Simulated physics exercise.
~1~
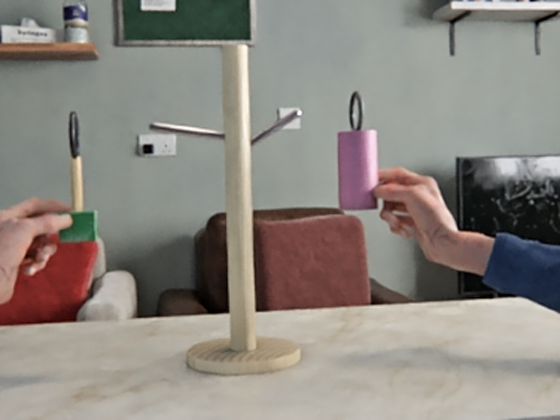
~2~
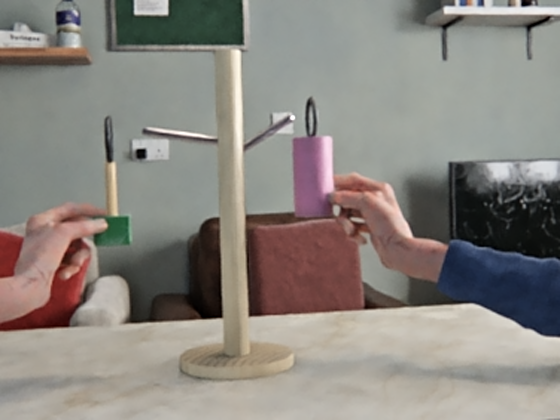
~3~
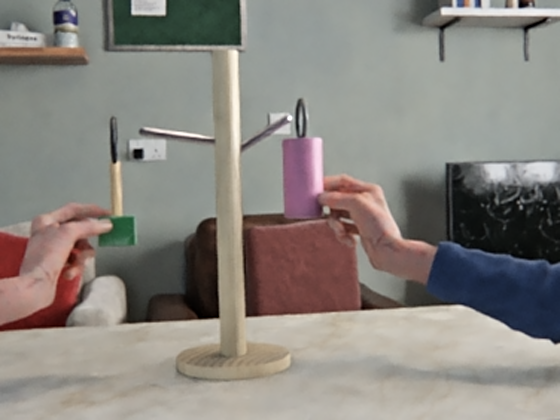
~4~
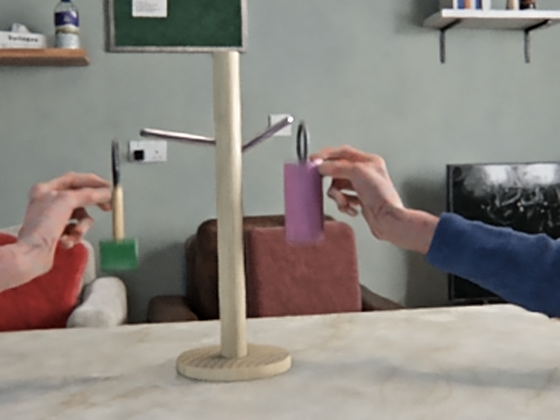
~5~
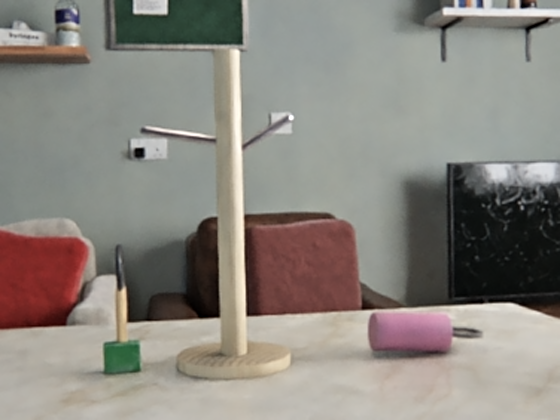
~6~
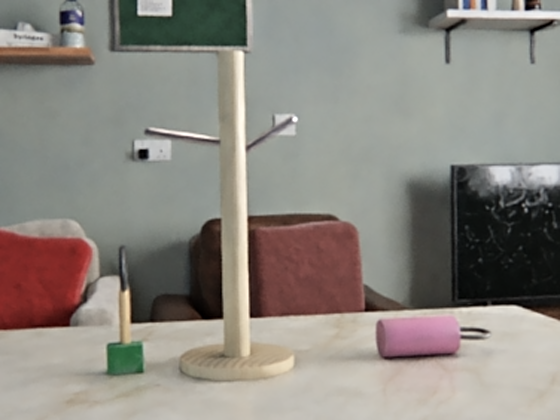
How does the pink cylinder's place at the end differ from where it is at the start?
At the start it is held upright in the air by a hand to the right of the stand. At the end it lies on its side on the tabletop, lower down and a little further to the right.
